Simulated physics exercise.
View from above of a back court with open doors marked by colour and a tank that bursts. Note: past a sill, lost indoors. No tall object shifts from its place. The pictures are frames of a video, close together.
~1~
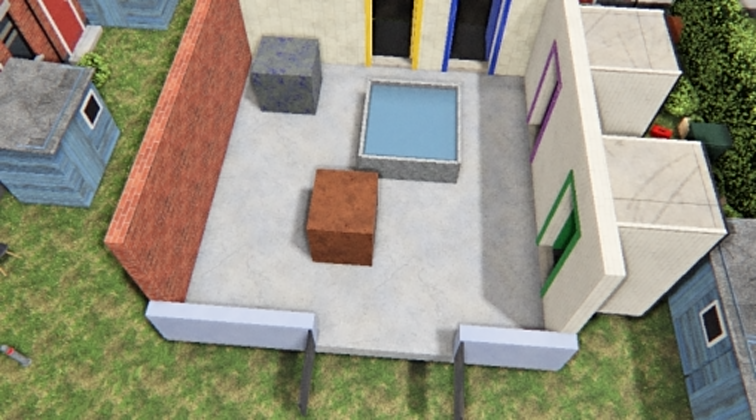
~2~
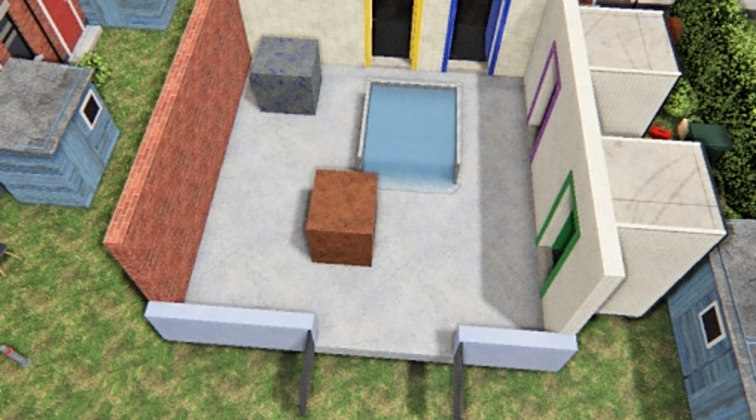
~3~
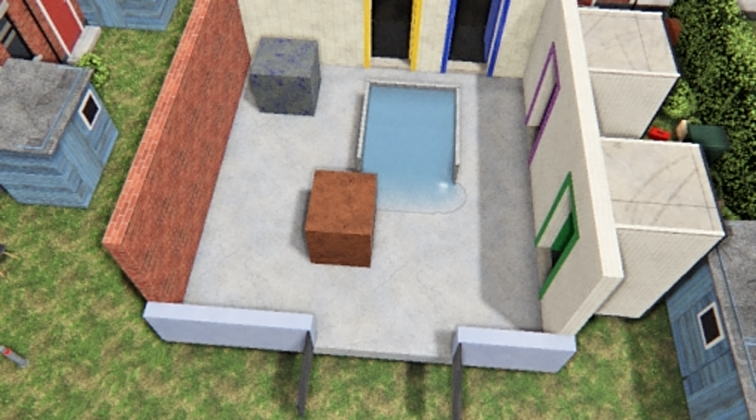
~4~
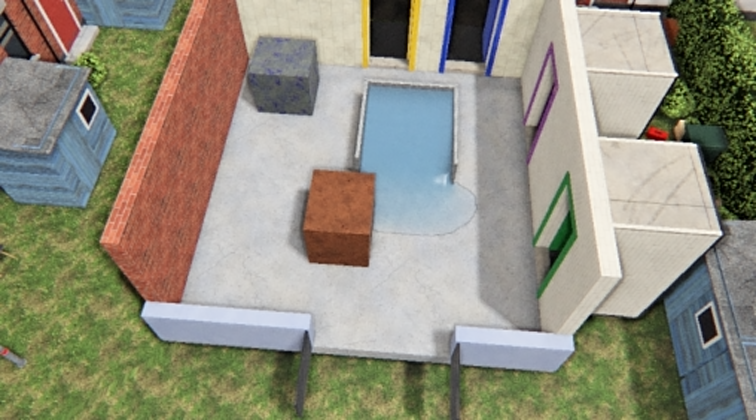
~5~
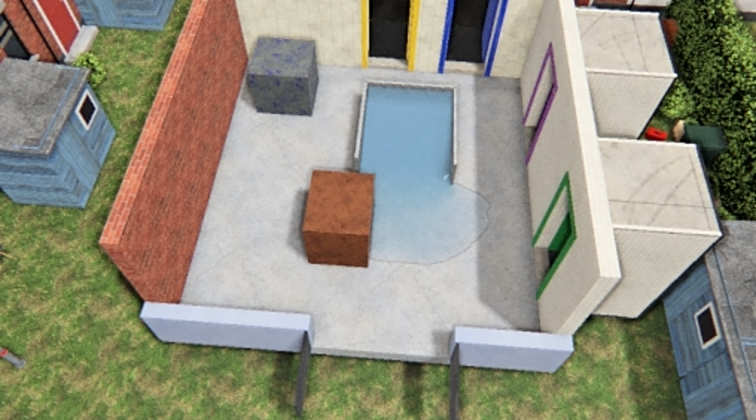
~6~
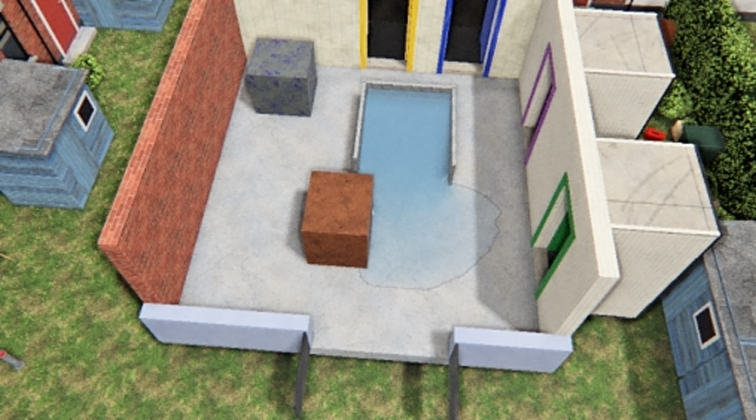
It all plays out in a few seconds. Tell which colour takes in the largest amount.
The largest amount goes in at green.
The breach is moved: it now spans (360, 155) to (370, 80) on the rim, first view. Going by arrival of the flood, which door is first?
First comes the one in yellow.
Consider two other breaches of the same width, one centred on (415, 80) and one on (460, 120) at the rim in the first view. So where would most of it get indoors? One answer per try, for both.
The yellow one; the purple one.
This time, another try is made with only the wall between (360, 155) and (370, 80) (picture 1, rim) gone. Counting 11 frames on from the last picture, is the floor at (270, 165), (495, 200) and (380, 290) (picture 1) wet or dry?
In the order asked: Waterlogged, bare, bare.
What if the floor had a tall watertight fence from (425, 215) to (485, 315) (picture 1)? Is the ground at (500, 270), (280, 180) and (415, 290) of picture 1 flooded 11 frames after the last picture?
Well, in order I'd call them reached, reached and reached.
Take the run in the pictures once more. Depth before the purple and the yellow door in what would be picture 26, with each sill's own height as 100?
I'd say around 0 and 0 in a hundred.
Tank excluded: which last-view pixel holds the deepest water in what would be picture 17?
I'd go with (527, 349) as the deepest place.
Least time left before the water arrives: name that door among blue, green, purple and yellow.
First: The green one.
A moment on, water covers 30 % of the floor; purple door not reached, blue door not reached, yellow door not reached, green door not reached.
Next, water covers 45 % of the floor; purple door not reached, blue door not reached, yellow door not reached, green door a trickle in.
Then, water covers 50 % of the floor; purple door not reached, blue door not reached, yellow door not reached, green door some in.
Later, water covers 70 % of the floor; purple door wet at the sill, nothing in, blue door not reached, yellow door not reached, green door some in.
In the end, water covers 90 % of the floor; purple door wet at the sill, nothing in, blue door wet at the sill, nothing in, yellow door wet at the sill, nothing in, green door some in; the green door has let in the most.
